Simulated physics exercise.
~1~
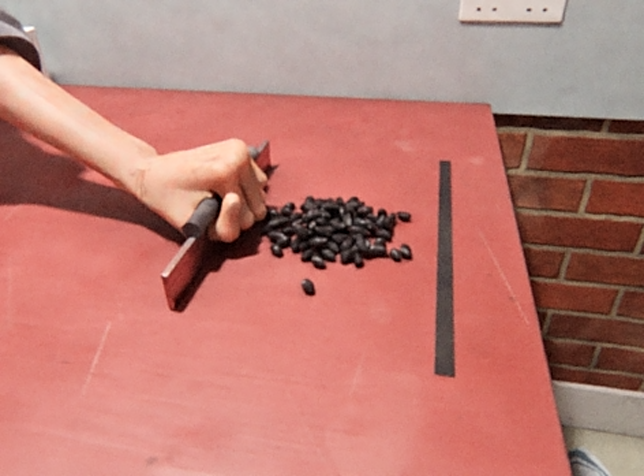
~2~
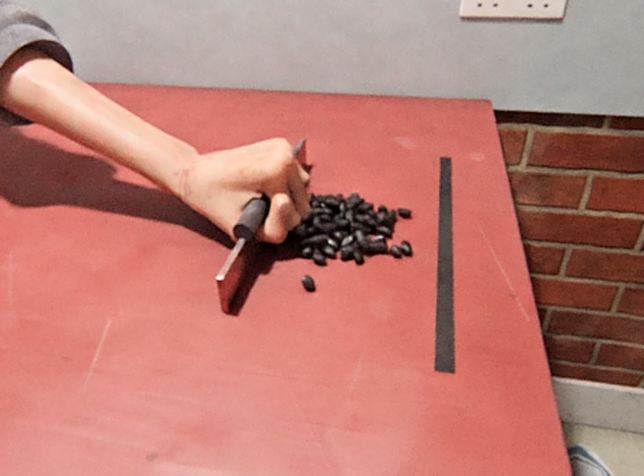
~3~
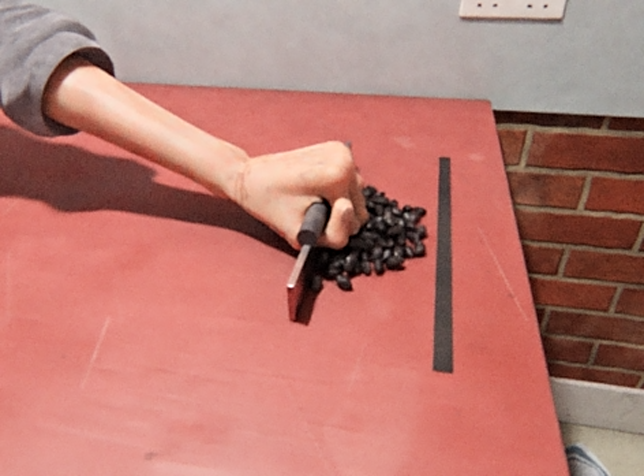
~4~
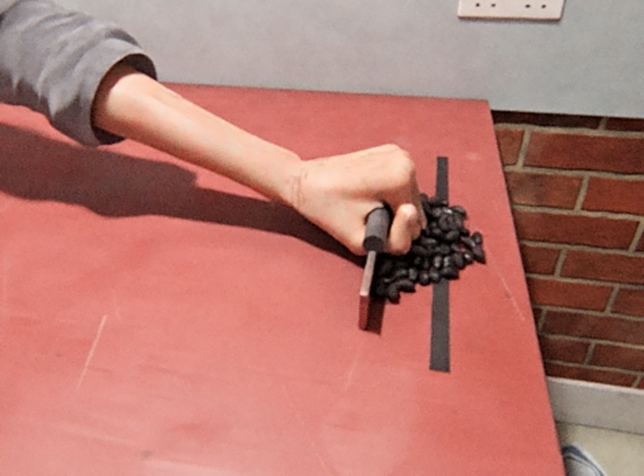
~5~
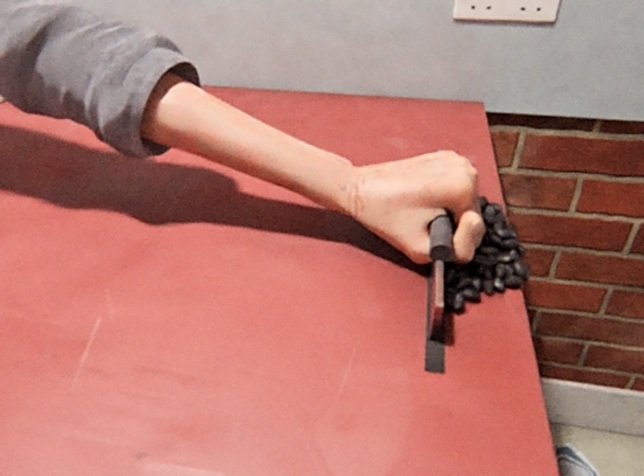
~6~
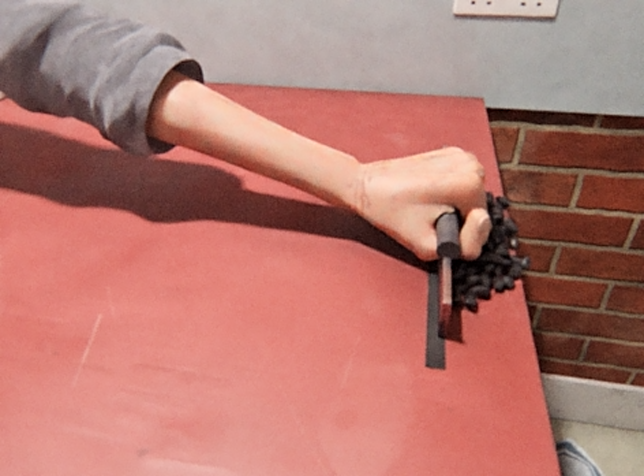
Hand pushing a scraper rightward across a red table, sweeping loose black beans over a black tape strip to the table's edge.
